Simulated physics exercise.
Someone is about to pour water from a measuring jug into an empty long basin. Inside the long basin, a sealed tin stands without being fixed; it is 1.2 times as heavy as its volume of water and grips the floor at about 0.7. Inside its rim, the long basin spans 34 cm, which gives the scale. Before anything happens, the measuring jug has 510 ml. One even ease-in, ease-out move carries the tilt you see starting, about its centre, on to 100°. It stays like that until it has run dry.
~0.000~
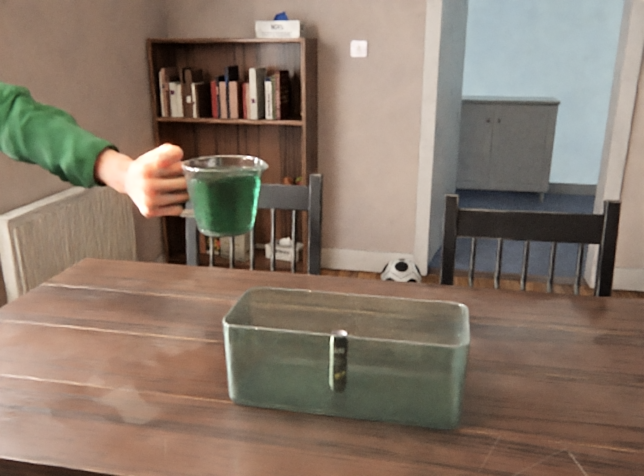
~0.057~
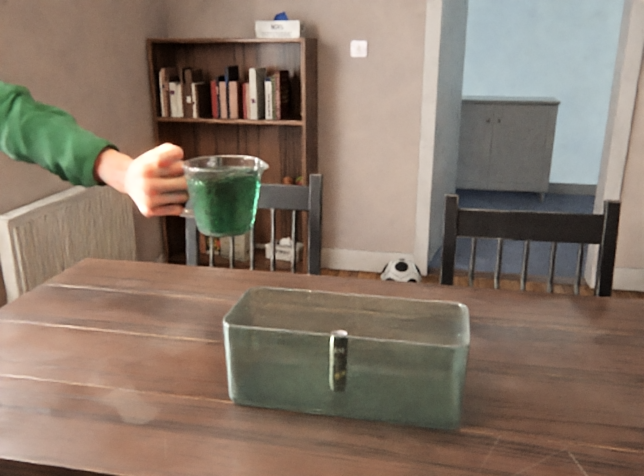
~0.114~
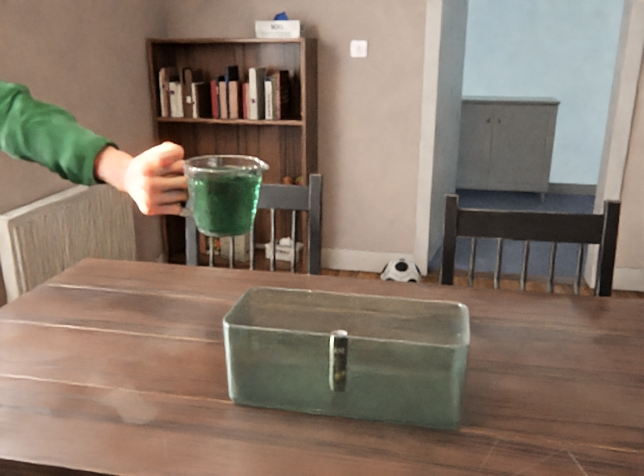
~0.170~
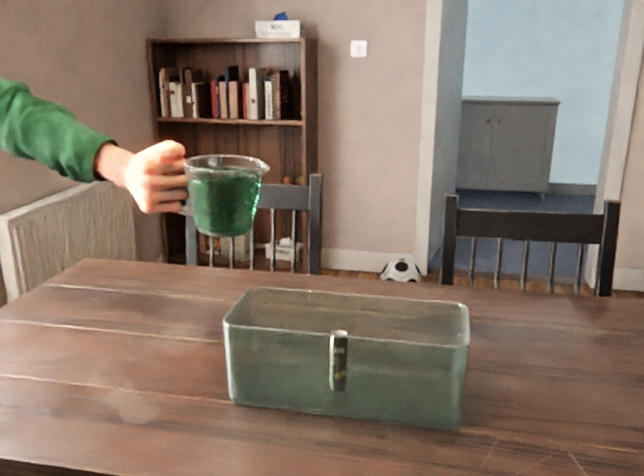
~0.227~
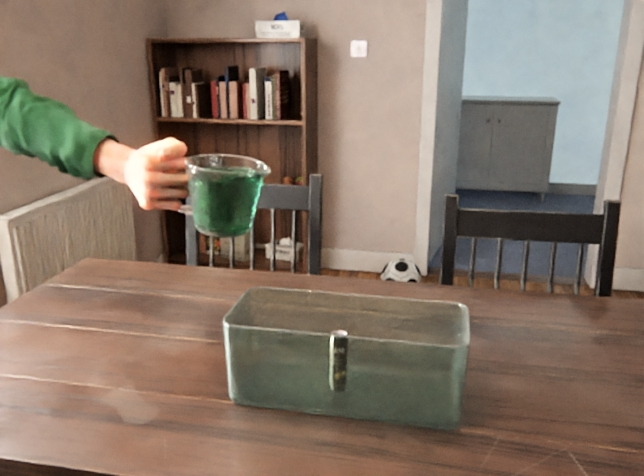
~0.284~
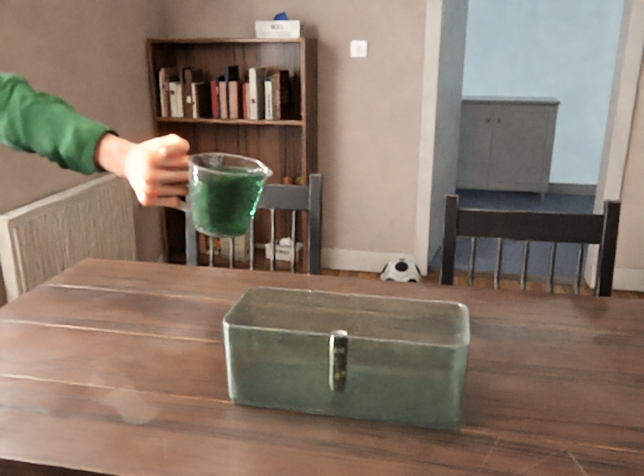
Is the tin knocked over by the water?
Looks like it will overturn.
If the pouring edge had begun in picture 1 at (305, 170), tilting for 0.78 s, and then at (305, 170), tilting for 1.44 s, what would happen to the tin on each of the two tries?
First it keeps standing; then it stays up.
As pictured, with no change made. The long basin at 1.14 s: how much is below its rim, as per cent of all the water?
I'd say roughly 60 in a hundred of it.
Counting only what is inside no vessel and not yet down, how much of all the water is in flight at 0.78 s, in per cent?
20 %.
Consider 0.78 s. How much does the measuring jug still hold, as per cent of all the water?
74 %.
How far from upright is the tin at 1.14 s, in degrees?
30°.
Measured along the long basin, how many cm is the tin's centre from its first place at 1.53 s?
Estimate: Around 8 cm.
By 0.78 s the tilt is 57° and 75 per cent is still to pour; the tin stands where it began.
By 1.14 s the tilt is 90° and 20 per cent is still to pour; the tin leans 30°.
By 1.53 s the tilt is 100° and 1 per cent is still to pour; the tin lies on its side.
By 1.94 s the tilt is 100° and 0 per cent is still to pour; the tin lies on its side.
At rest the tin lies on its side.
